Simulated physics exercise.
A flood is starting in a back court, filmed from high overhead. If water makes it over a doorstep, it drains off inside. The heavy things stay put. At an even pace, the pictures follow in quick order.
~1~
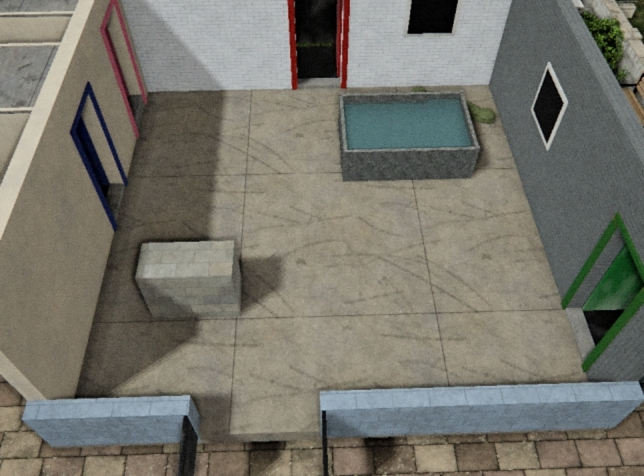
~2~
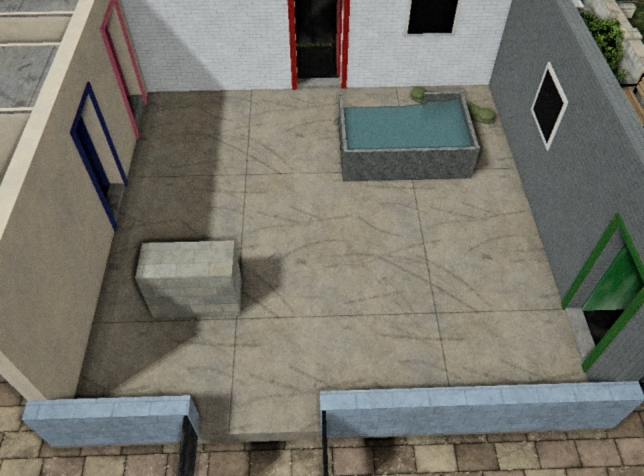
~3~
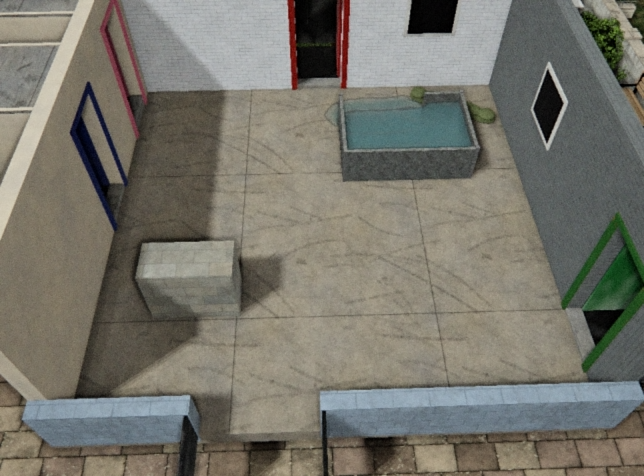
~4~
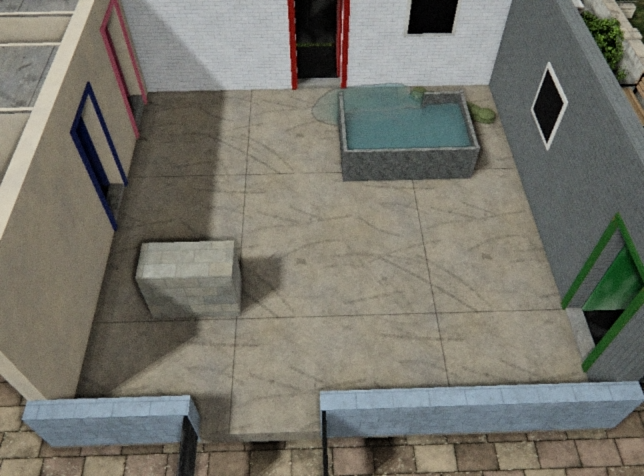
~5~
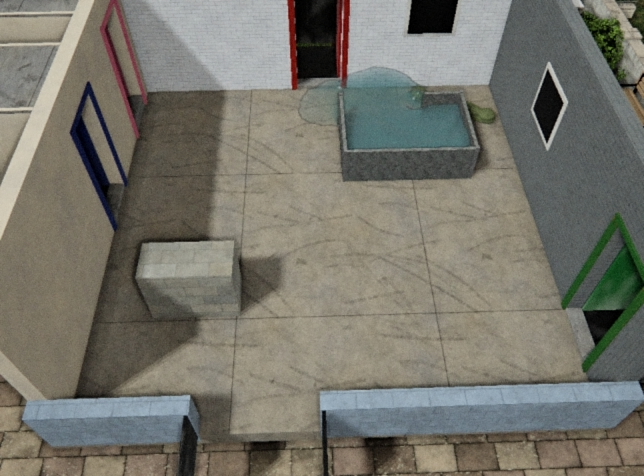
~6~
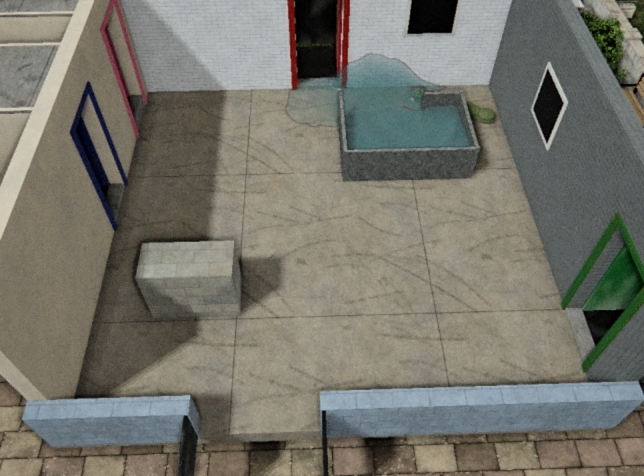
Water spreads from the far side of a stone tank in a paved back court, seen from high overhead. The blue-green pool sits near a white back wall with a red-edged doorway, with a pale block at left, blue and pink doorways beyond, a green one at right and low light-blue walls in front. Still at first, the water emerges behind the tank and widens steadily leftward, while the camera stays fixed.
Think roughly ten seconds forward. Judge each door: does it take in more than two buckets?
Outcome: The green door stays within two buckets of inflow; the red door passes two buckets of inflow; the pink door stays within two buckets of inflow; the blue door stays within two buckets of inflow.
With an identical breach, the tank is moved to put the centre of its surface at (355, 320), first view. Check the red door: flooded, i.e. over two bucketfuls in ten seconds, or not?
My take is that the red door crosses the line.
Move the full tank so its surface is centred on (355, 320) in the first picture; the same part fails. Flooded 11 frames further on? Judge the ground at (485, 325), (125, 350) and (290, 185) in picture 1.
As listed: Dry, dry, awash.
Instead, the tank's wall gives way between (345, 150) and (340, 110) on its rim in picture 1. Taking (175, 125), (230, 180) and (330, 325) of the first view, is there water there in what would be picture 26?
Point by point: Swamped, swamped and untouched.
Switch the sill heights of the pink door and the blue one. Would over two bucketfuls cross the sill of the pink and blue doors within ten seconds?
To sum up, the pink door breaks past the limit while the blue door never reaches the limit.
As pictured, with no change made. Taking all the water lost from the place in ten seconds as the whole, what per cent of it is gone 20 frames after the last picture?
Estimated share: Close to 80 %.
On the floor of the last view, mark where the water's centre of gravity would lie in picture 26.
Close to (346, 129), I reckon.
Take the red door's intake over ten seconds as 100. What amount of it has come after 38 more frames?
Roughly 95 percent.
A moment on, water covers 10 % of the floor; the green door not reached, the red door over two buckets in, the pink door not reached, the blue door not reached.
Next, water covers 20 % of the floor; the green door not reached, the red door far over two buckets in, the pink door wet at the sill, nothing in, the blue door not reached.
Then, water covers 30 % of the floor; the green door not reached, the red door far over two buckets in, the pink door wet at the sill, nothing in, the blue door wet at the sill, nothing in.
Later, water covers 60 % of the floor; the green door wet at the sill, nothing in, the red door far over two buckets in, the pink door wet at the sill, nothing in, the blue door wet at the sill, nothing in.
In the end, water covers 90 % of the floor; the green door wet at the sill, nothing in, the red door far over two buckets in, the pink door wet at the sill, nothing in, the blue door wet at the sill, nothing in.
